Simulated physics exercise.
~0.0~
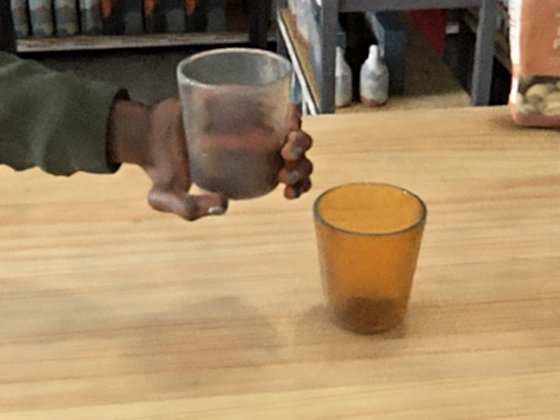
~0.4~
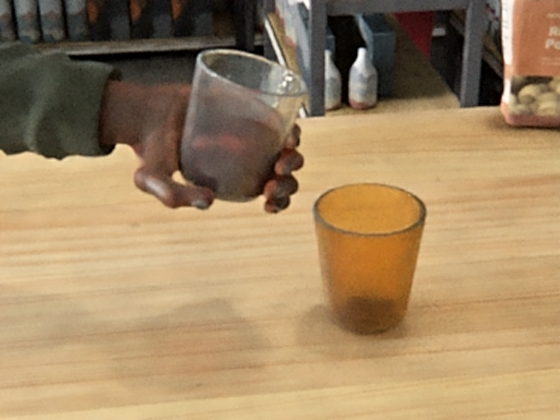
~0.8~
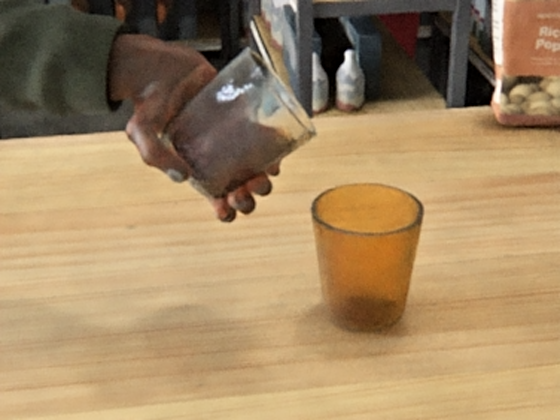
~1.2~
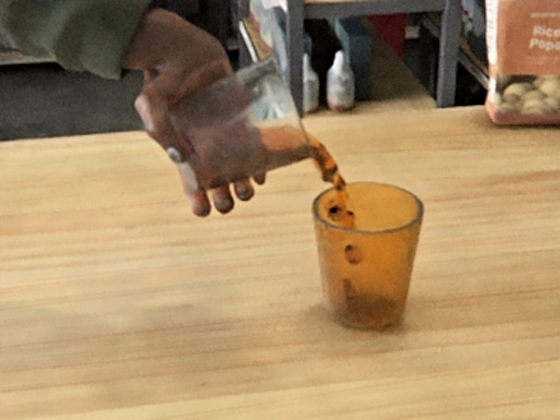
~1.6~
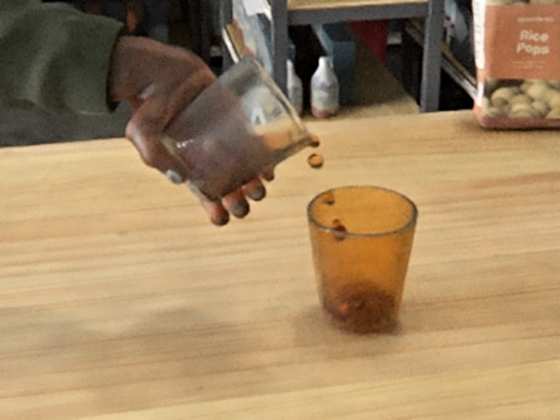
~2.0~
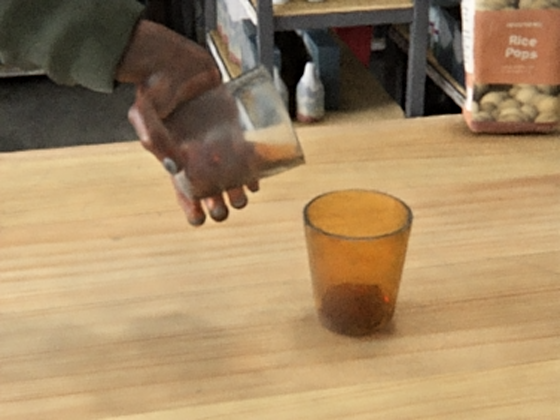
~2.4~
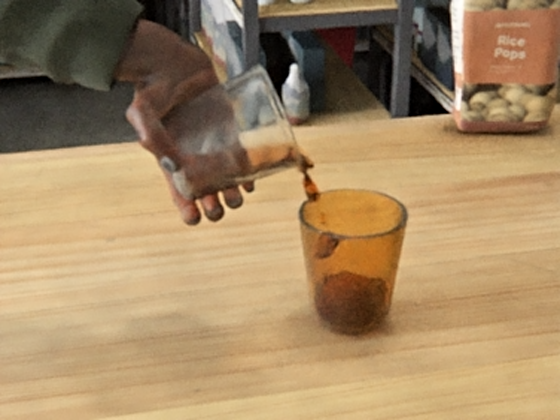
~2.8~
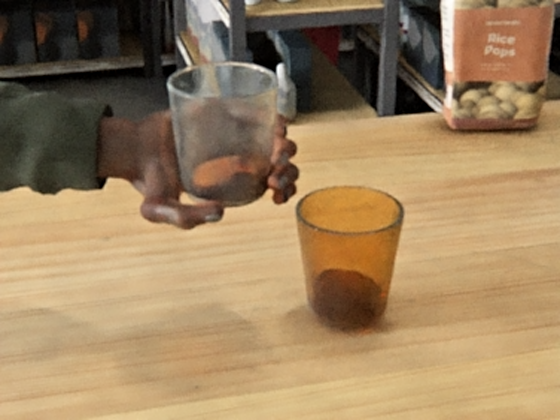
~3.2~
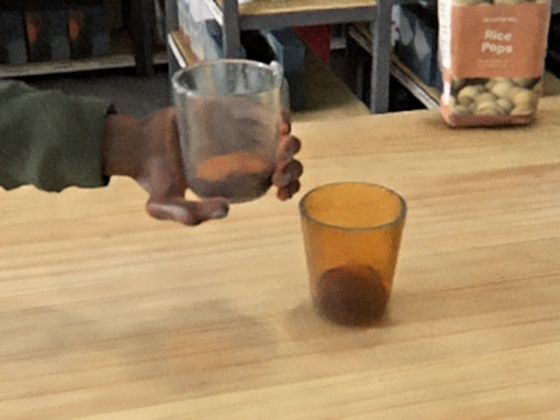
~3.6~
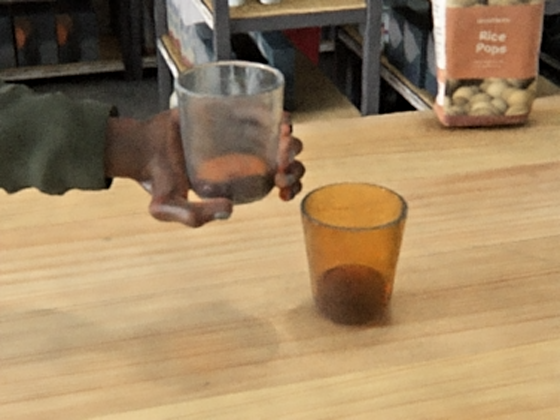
In a room with metal shelving behind, a pale wooden work surface is seen from the front and slightly above, the view drifting slightly sideways. An amber tumbler stands on it, with a bag of rice pops behind to the right, while a dark-sleeved hand holds a clear drinking glass of brownish tea up to its left. The hand tips the glass rightward and tea falls into the tumbler. It eases the tilt back, then tips again and pours more. Finally the glass is upright, still holding some tea, and the tumbler holds dark tea in its lower part.
